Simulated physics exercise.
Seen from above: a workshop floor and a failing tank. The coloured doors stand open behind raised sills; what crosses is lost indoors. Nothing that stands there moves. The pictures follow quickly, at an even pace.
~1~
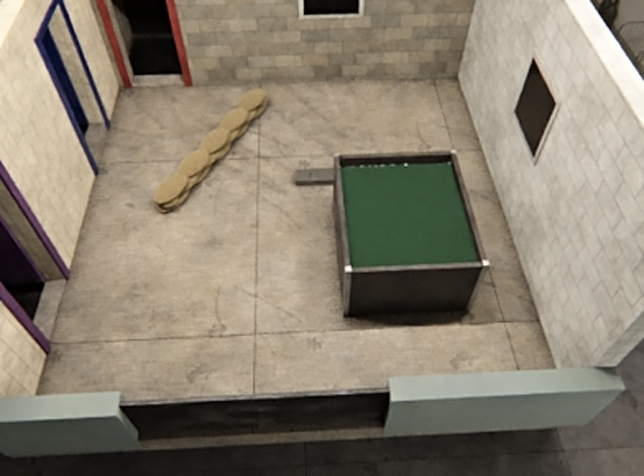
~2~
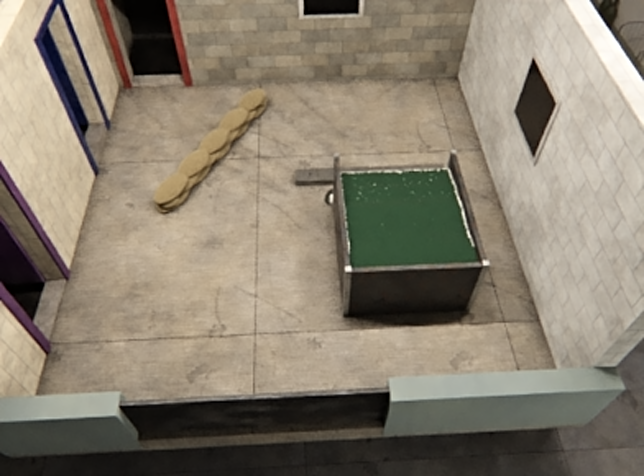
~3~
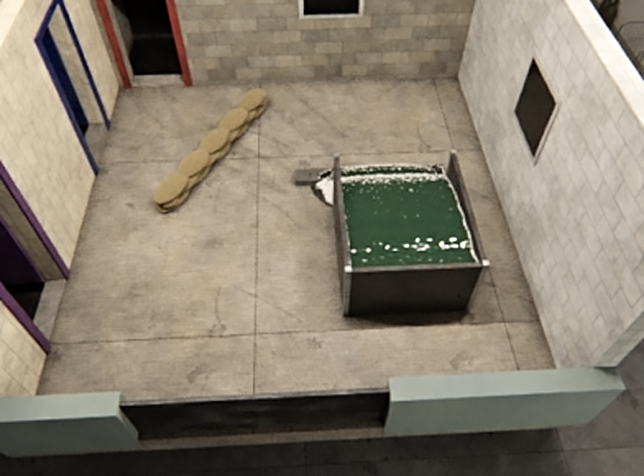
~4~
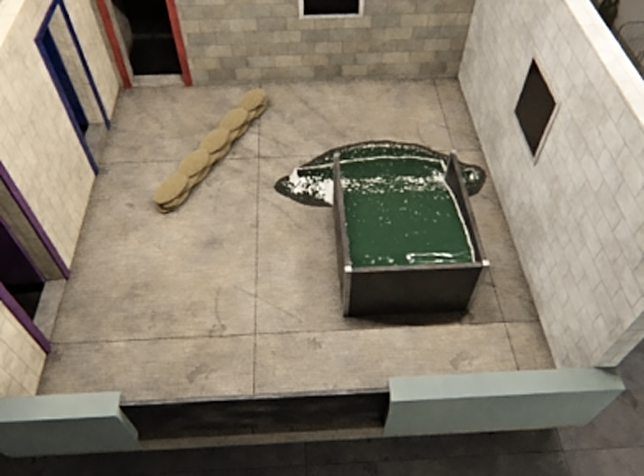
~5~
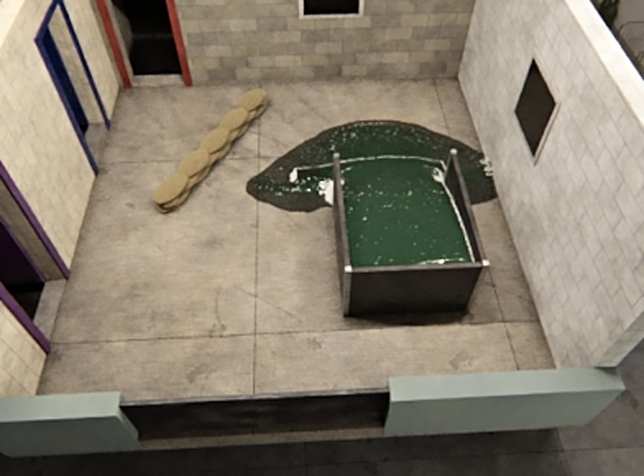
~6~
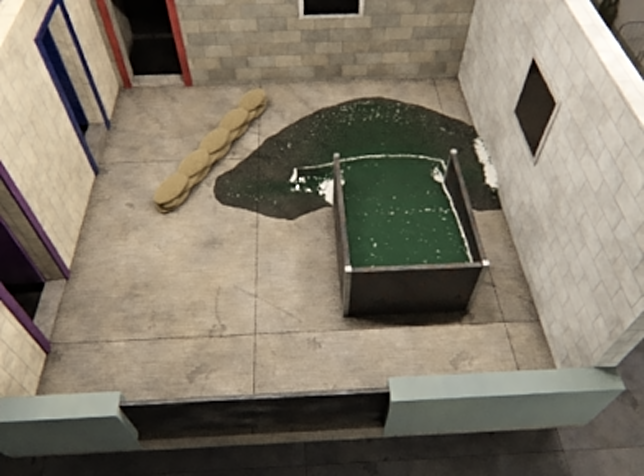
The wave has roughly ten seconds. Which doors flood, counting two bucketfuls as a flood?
The blue door admits no more than that; the red door admits no more than that; the purple door lets in a lot.
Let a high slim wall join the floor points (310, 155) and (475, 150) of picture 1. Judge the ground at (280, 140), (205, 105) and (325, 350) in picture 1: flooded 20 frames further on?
As listed: Covered, free of water, flooded.
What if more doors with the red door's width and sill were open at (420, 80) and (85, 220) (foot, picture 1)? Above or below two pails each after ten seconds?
In turn: Is over, is under.
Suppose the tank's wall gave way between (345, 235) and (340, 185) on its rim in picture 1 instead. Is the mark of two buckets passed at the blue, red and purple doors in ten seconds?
In short: The blue door is under; the red door takes more; the purple door lets more in.
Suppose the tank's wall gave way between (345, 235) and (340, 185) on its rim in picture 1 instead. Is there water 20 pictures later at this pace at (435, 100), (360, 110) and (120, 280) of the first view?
In that order: Free of water, wet, under water.
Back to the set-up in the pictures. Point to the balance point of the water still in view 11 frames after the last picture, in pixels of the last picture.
I would point to (368, 154).
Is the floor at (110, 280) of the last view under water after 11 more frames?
Answer: Awash.
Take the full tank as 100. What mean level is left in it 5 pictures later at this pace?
Near 40 in a hundred.
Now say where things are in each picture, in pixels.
In the first picture, the open tank at (404, 211) is whole and still.
In the second picture, water pours out on the open tank's far side and has run to (330, 201).
In the third picture, the front is at (317, 186), out from the gap on the open tank's far side.
In the fourth picture, the front is at (279, 188), out from the gap on the open tank's far side.
In the fifth picture, water pours out on the open tank's far side and has run to (255, 183).
In the sixth picture, water pours out on the open tank's far side and has run to (222, 184).
A moment on, water covers 35 % of the floor; the blue door not reached, the red door not reached, the purple door not reached.
Next, water covers 50 % of the floor; the blue door not reached, the red door wet at the sill, nothing in, the purple door not reached.
Then, water covers 65 % of the floor; the blue door wet at the sill, nothing in, the red door wet at the sill, nothing in, the purple door under two buckets in.
Later, water covers 90 % of the floor; the blue door wet at the sill, nothing in, the red door under two buckets in, the purple door under two buckets in.
In the end, water covers 95 % of the floor; the blue door wet at the sill, nothing in, the red door under two buckets in, the purple door over two buckets in.
